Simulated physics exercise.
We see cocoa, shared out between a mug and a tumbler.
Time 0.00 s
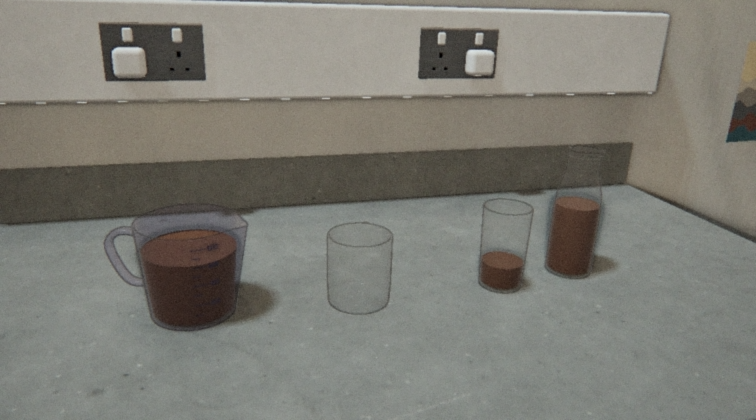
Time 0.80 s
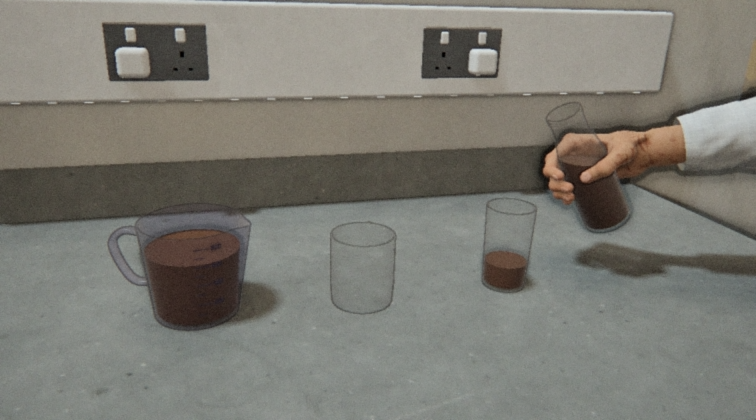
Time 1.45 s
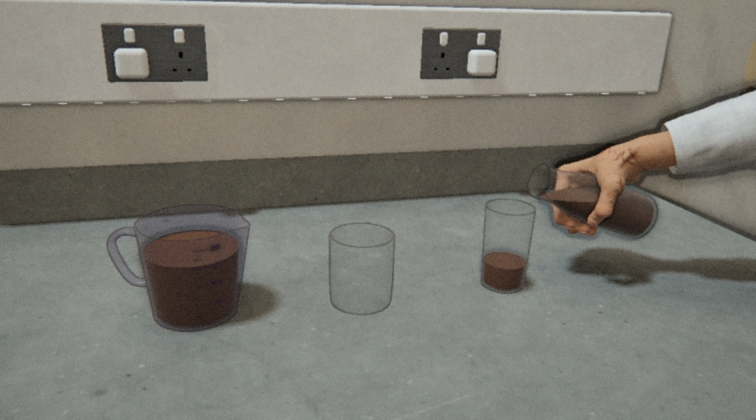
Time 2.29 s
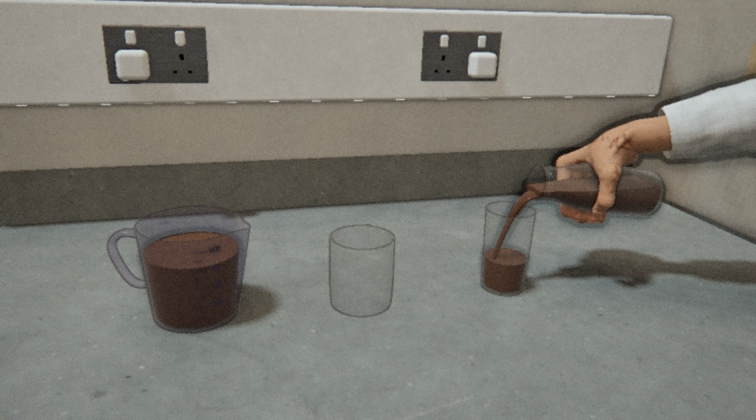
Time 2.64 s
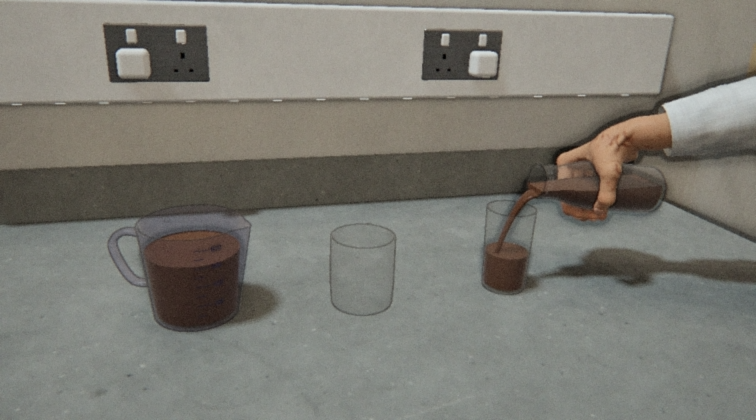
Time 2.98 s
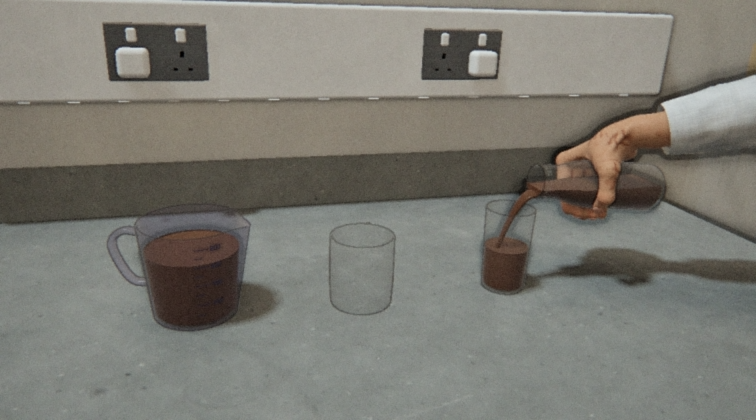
A hand lifting a glass bottle of brown liquid, tilting it leftward and pouring into a tumbler beside an empty glass and jug.
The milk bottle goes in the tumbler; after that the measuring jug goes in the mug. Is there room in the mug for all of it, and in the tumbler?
Mug: Too little space. Tumbler: Too little space.
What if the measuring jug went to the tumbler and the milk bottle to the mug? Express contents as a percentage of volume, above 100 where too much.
In order, around 240 and 70 percent.
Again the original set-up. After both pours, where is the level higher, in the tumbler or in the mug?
In the tumbler.
Around 4.9 s, the tumbler is about three quarters full.
Around 7.8 s, the tumbler is full to the brim, some went over its rim.
Around 23.6 s, the mug is full to the brim, some went over its rim; the tumbler is full to the brim, some went over its rim.
